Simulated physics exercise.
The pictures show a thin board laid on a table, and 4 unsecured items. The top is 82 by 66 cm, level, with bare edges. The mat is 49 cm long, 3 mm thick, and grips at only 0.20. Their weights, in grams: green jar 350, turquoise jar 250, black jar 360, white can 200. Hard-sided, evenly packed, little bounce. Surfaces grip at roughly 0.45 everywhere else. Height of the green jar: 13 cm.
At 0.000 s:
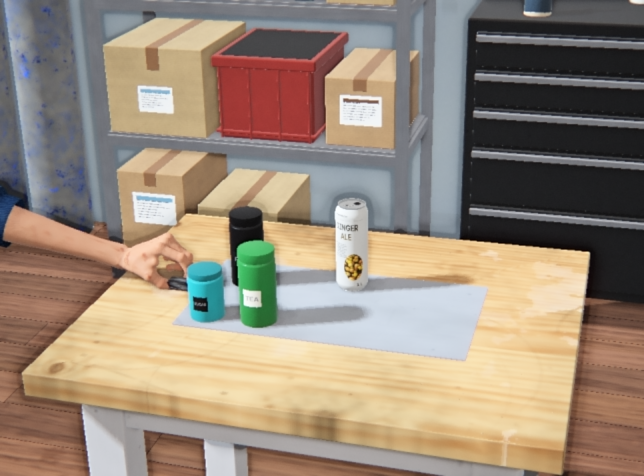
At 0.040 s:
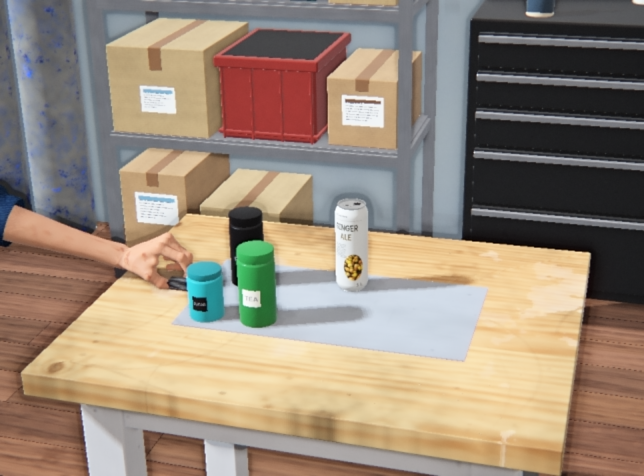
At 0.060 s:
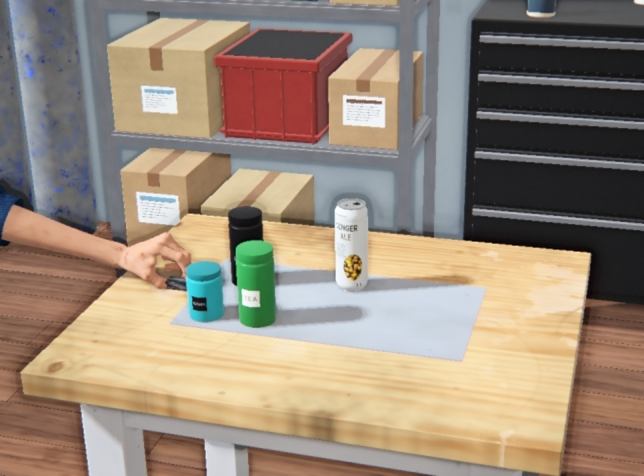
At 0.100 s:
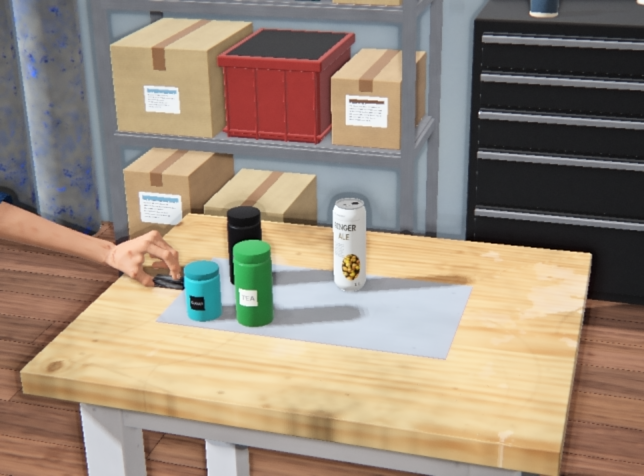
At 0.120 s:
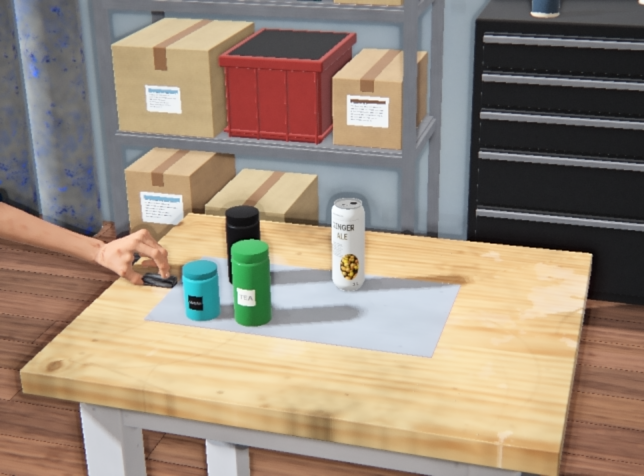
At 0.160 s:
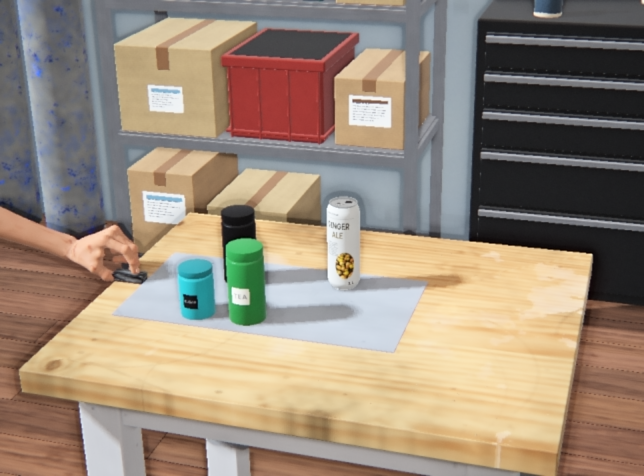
A hand at the left grips a dark handle on a thin, pale grey mat, at first barely moving, with turquoise, green and black jars and a white can standing on it. The hand then draws the mat leftward across the wooden table, and it slides beneath the four upright items, which shift only slightly left.
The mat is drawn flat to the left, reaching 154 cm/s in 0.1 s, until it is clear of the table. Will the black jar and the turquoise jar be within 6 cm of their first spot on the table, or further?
The black jar ends elsewhere, the turquoise jar ends elsewhere.
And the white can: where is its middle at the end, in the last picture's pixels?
Around (243, 267).
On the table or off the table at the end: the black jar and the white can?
The black jar finishes off the table; the white can ends on the table.
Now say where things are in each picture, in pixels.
Mat pulled 0 cm; black jar (247, 247); turquoise jar (206, 292), in the first picture.
Mat pulled 0 cm; green jar (257, 285); white can (352, 246), in the second picture.
Mat pulled 0 cm; green jar (256, 284); white can (352, 246), in the third picture.
Mat pulled 3 cm; green jar (254, 283); white can (350, 245), in the fourth picture.
Mat pulled 5 cm; green jar (252, 283); white can (349, 245), in the fifth picture.
Mat pulled 11 cm; turquoise jar (197, 289), in the sixth picture.
By 0.36 s, mat pulled 42 cm; black jar 10 cm from its spot near (194, 240); turquoise jar 10 cm from its spot near (149, 283); white can tilted 4°.
By 0.66 s, mat pulled 87 cm; turquoise jar and black jar now off the table; white can tilted 63°; green jar tilted 39°.
By 0.86 s, mat pulled 90 cm; green jar now off the table; white can on its side.
By 1.06 s, mat pulled 90 cm; white can on its side.
When it is over (2.4 s), off the table, green jar, turquoise jar and black jar; lying over on the table, white can.
